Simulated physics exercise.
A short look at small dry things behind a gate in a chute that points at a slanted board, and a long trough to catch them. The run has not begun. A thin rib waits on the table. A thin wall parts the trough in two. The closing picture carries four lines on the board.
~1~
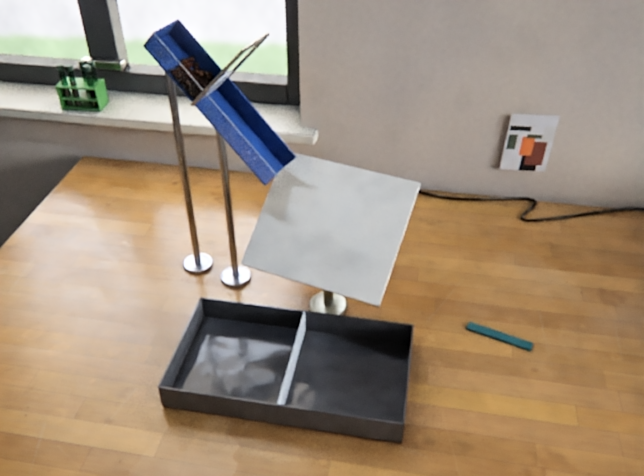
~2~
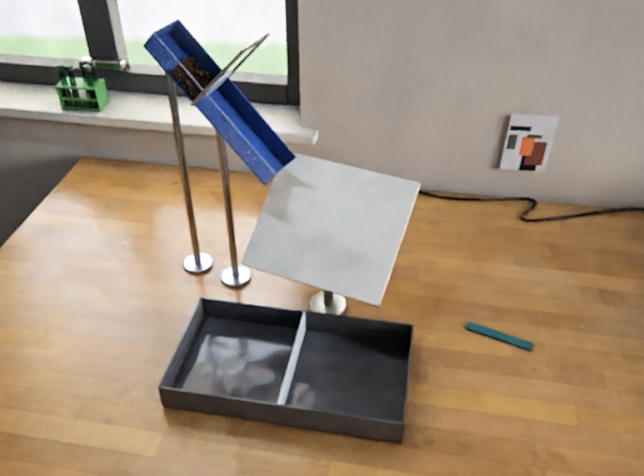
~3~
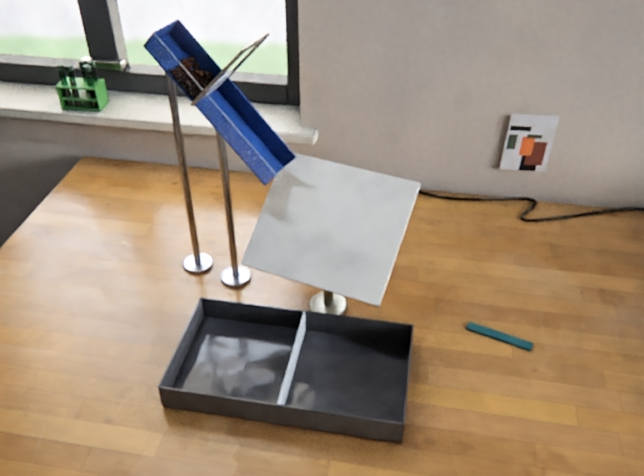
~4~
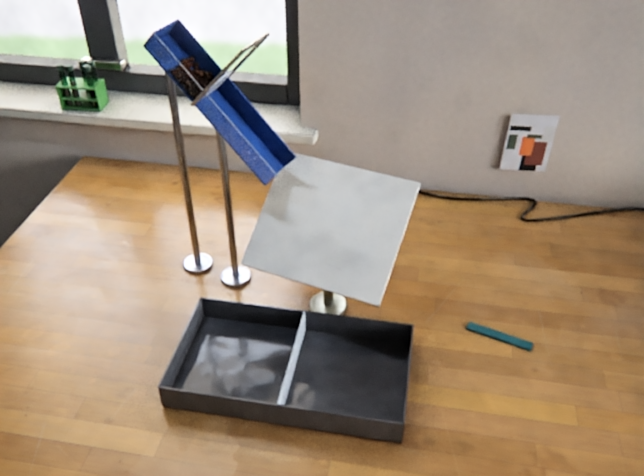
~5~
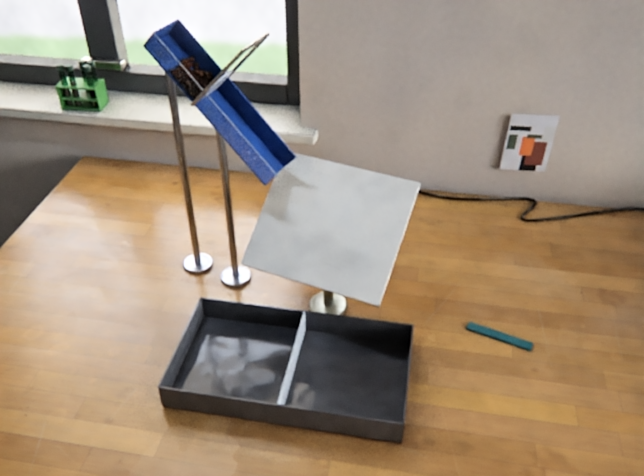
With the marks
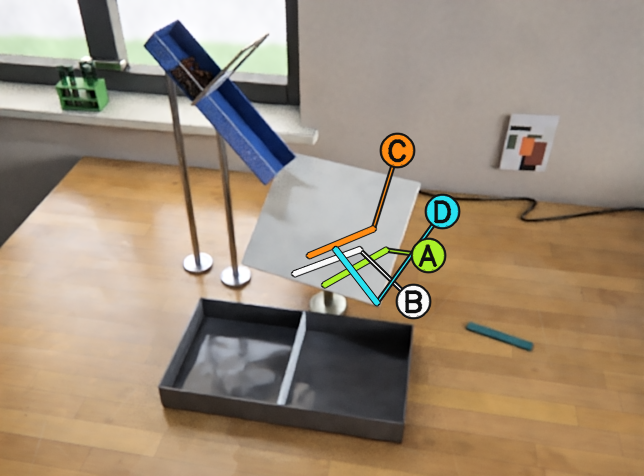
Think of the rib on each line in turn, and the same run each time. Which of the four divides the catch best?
A is best.
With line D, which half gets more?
Right.
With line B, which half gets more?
Left.
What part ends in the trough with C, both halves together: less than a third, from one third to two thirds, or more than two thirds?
Line C gives more than two thirds.
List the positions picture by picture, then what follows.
Load behind the gate at (197, 81), allspice berries; lip of the chute at (275, 176), sloping fairly steeply, in the first frame.
Middle of the board at (329, 224), tilted fairly steeply; middle of its low edge at (307, 284); of its high edge at (350, 166), in the second frame.
Front corners of the trough at (158, 387) and (403, 423); front end of its middle wall at (278, 405); gate still shut at (220, 80), in the third frame.
Middle of the load at (197, 81); lip at (275, 176), in the fourth frame.
Middle of the load at (197, 81); lip at (275, 176), in the fifth frame.
On the marked copy, line A from (386, 250) to (324, 284); line B from (359, 249) to (294, 273); line C from (373, 228) to (309, 255); line D from (335, 249) to (377, 302).
With A, of what is caught, about two thirds in the left half, about a third in the right.
With B, of what is caught, most in the left half, about a quarter in the right.
With C, of what is caught, nearly all in the left half, a small part in the right.
With D, of what is caught, about a quarter in the left half, most in the right.
